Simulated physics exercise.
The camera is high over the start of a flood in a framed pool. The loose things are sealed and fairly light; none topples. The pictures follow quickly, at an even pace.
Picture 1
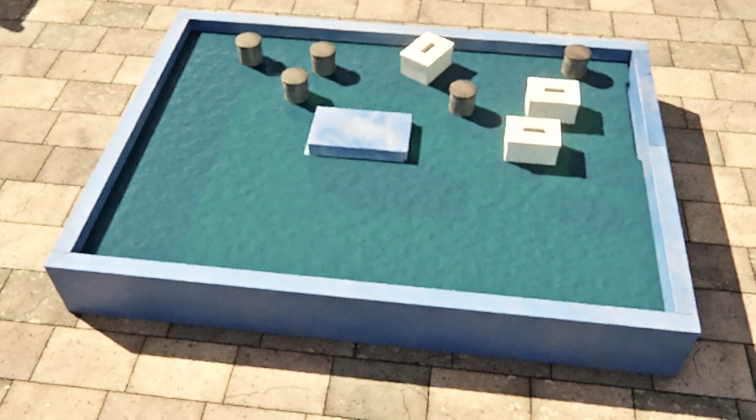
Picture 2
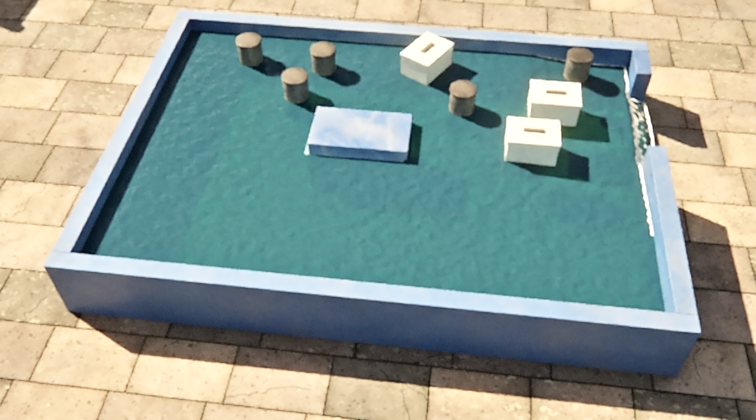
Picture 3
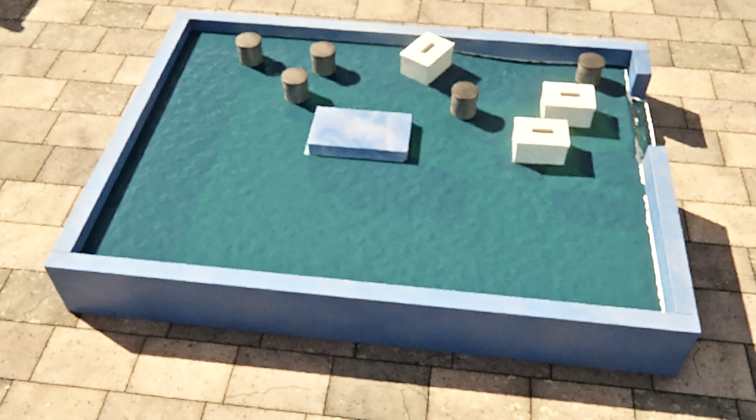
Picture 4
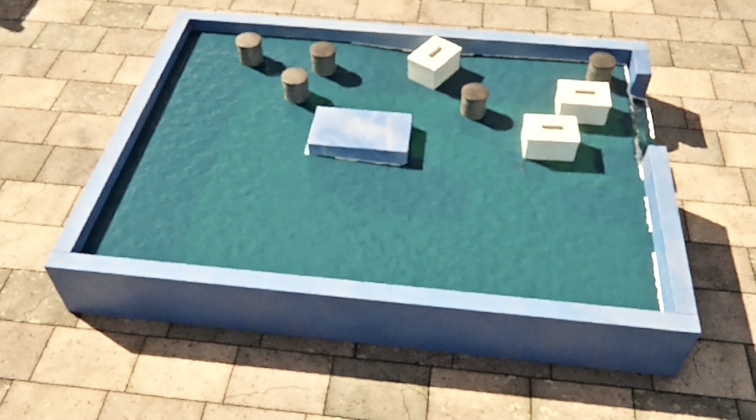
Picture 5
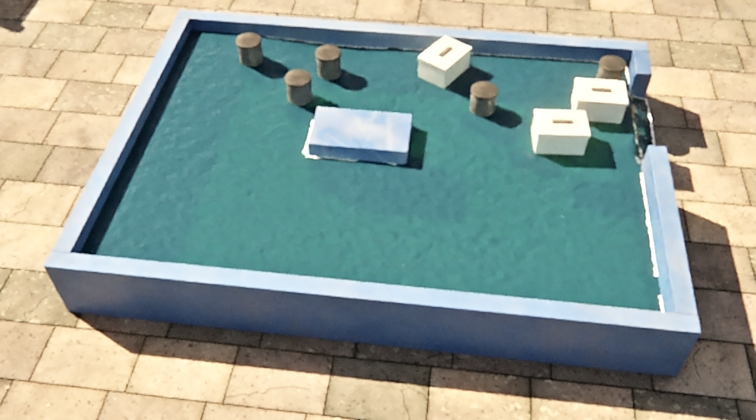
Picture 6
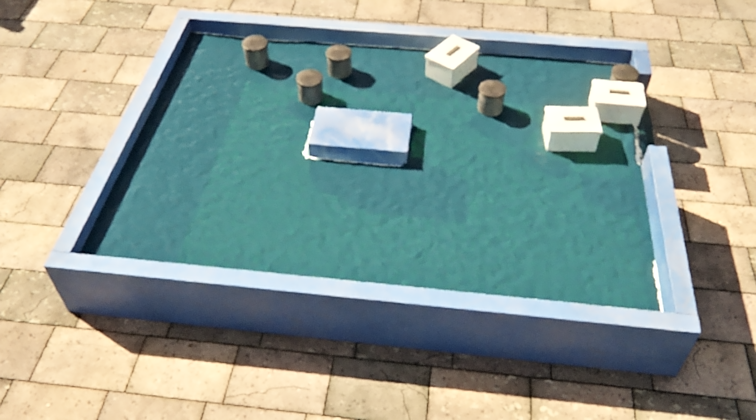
In a blue-walled pool on paving, a gap opens at the right wall and floating white boxes and brown cylinders drift rightward.
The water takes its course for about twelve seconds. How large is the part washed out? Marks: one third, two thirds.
It is between one and two thirds.
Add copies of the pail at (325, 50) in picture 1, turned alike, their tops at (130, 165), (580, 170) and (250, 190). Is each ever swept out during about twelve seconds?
One after the other: Inside, through, still in.
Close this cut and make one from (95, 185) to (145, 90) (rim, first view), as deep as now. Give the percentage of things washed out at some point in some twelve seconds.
About 40 per cent.
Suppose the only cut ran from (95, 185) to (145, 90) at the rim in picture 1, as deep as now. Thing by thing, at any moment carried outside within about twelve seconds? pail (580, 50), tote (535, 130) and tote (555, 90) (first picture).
In turn: Inside, left behind, still in.
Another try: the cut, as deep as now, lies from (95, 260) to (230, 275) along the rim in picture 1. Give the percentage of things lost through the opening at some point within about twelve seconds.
I make it 0 per cent.
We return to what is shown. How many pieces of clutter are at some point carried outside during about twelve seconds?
5 of them.
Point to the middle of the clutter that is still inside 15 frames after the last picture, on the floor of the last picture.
At about (413, 110).
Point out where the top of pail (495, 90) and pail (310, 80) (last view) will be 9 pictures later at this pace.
Around (571, 93) and (347, 79).
A moment on, 2 of 8 are out; 6 afloat.
Next, 3 of 8 are out; 5 afloat.
Later, 4 of 8 are out; 4 afloat.
In the end, 5 of 8 are out; 3 afloat.
